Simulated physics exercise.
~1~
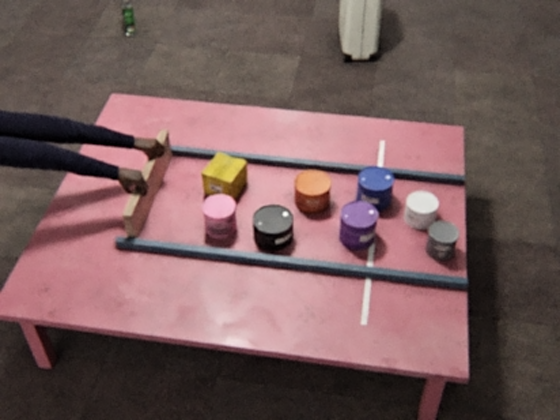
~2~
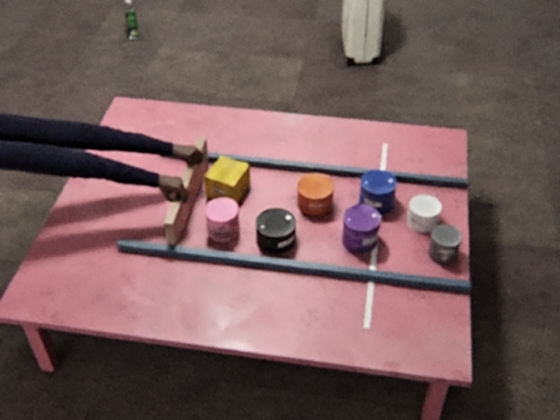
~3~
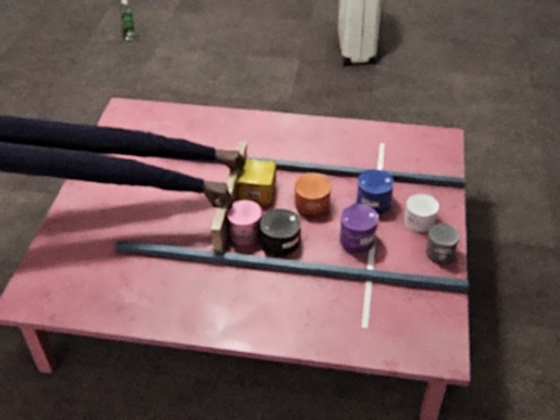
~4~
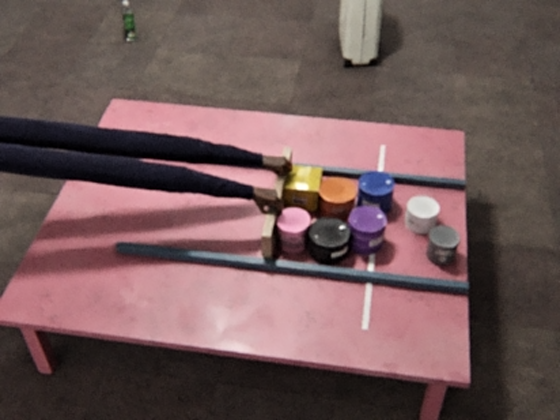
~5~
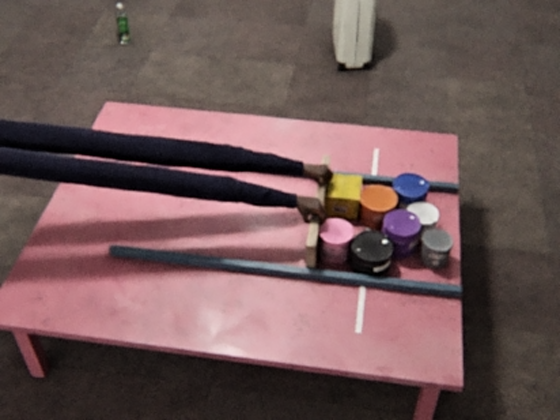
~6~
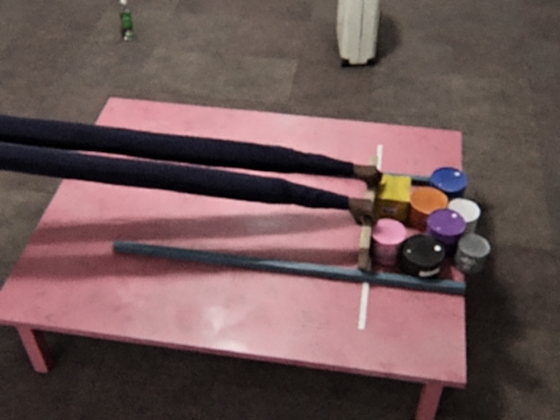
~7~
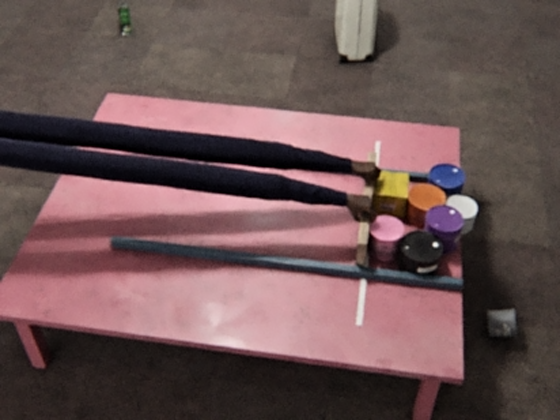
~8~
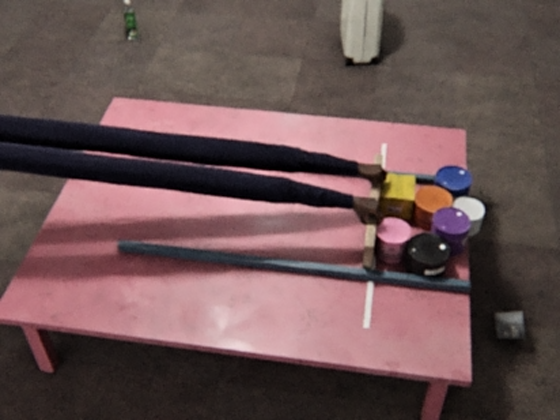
On a low pink platform, two arms push a plank, crowding tubs rightward until one falls.
